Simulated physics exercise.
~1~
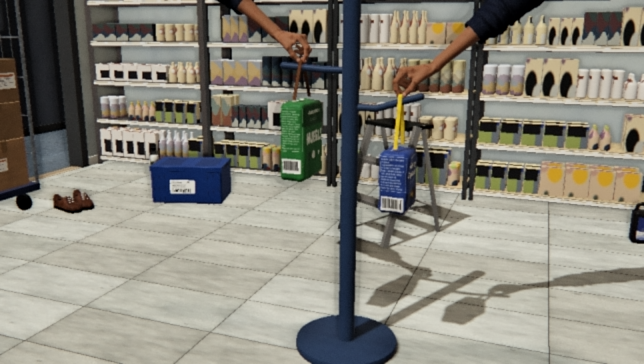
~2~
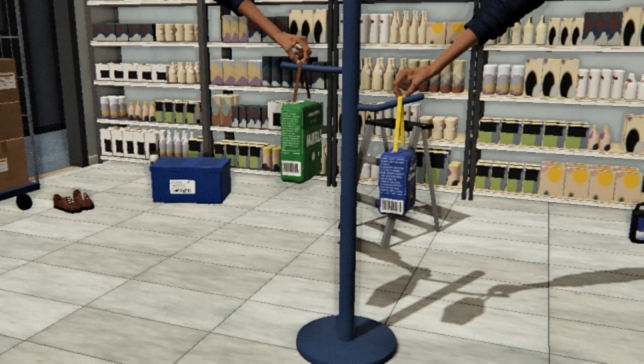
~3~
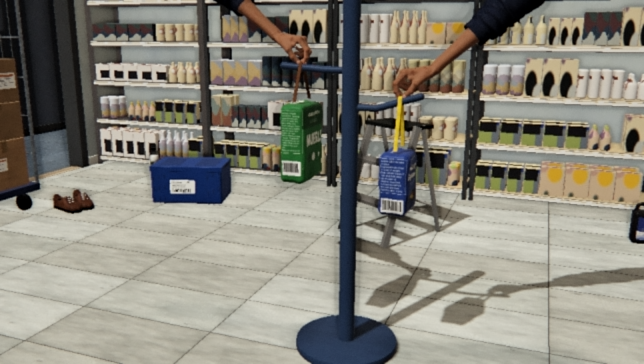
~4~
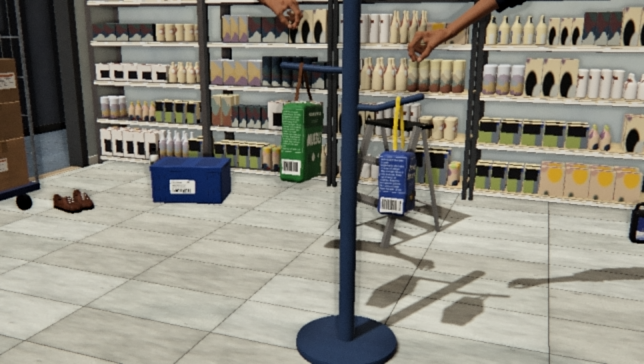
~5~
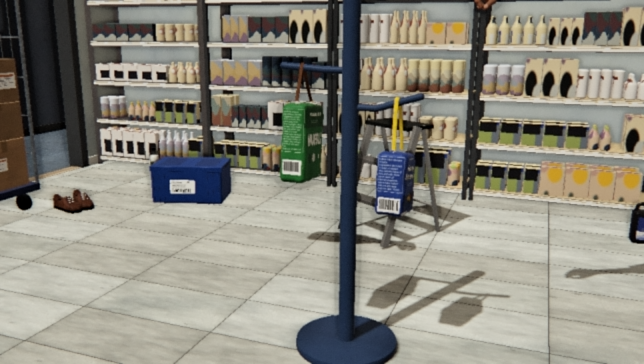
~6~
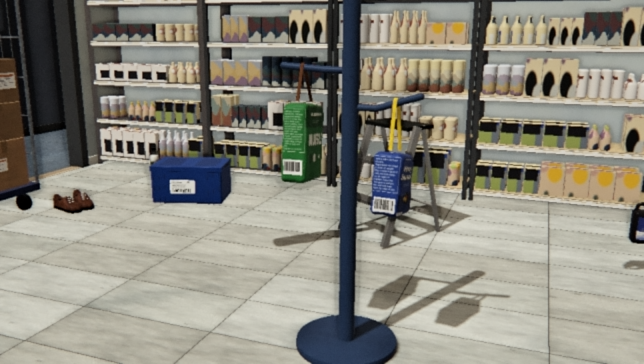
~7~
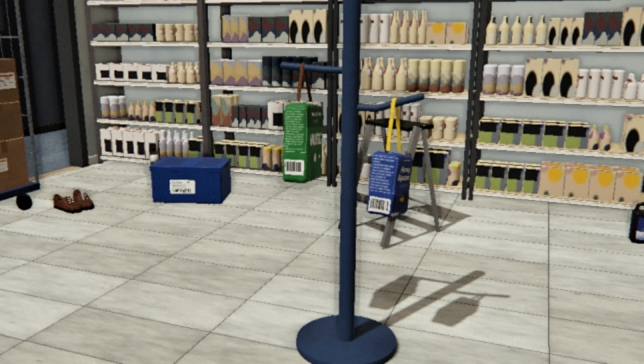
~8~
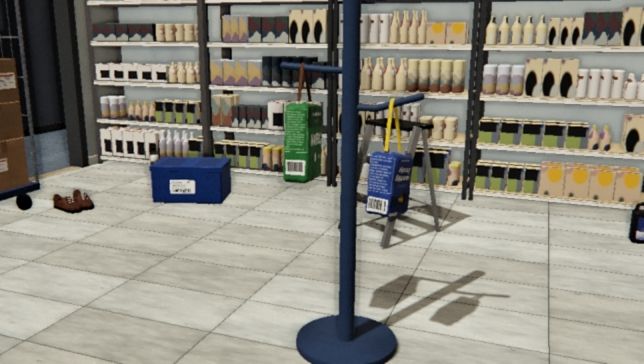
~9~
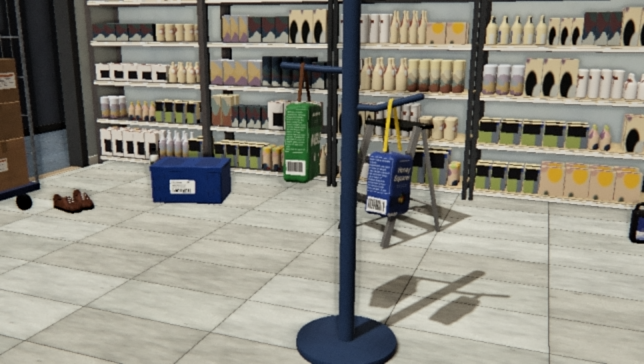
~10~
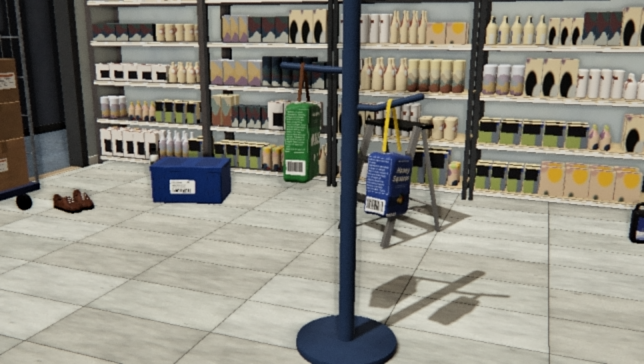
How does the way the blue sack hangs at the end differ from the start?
At the start the blue sack hangs upright, but by the end it hangs leaning a little to one side.
In a shop, hands let go of hanging green and blue sacks, and both stay up.
